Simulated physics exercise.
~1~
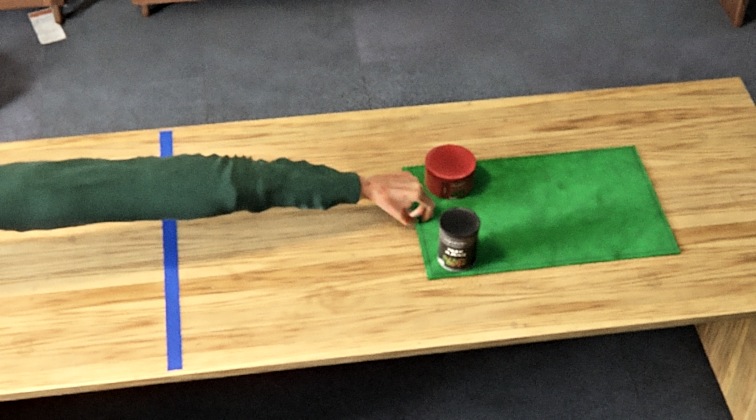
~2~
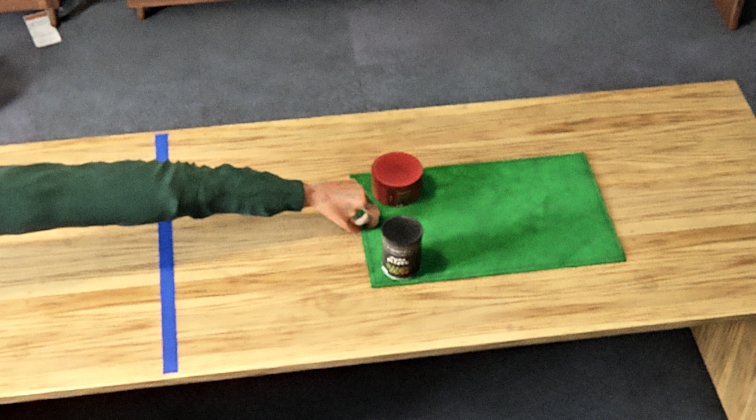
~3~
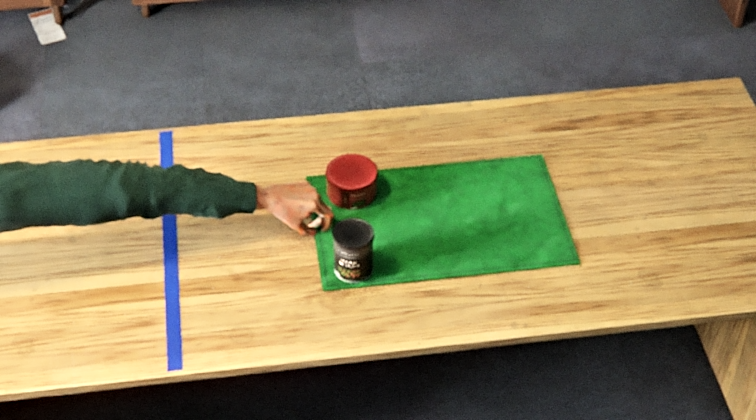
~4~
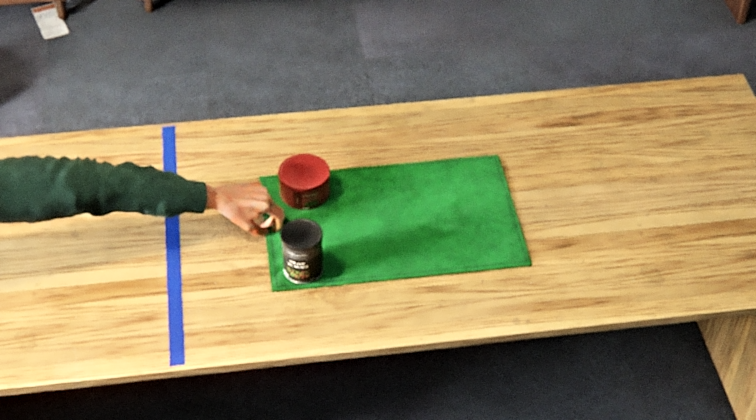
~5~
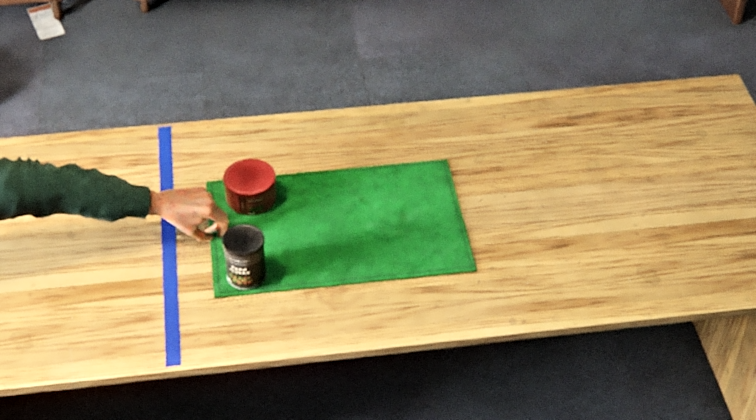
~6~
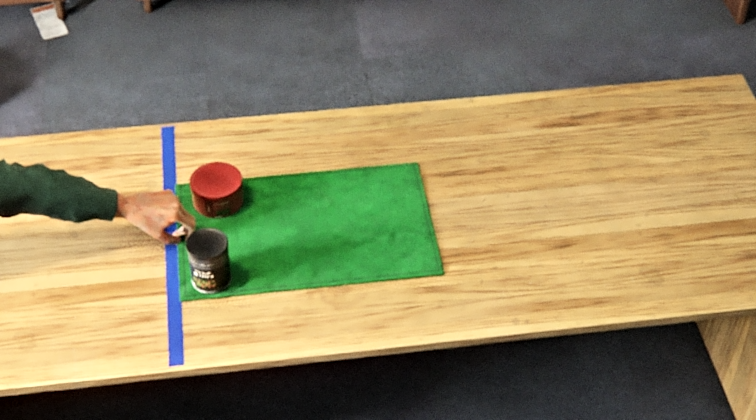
A green mat carrying a black tin and red tub is pulled left to blue tape.
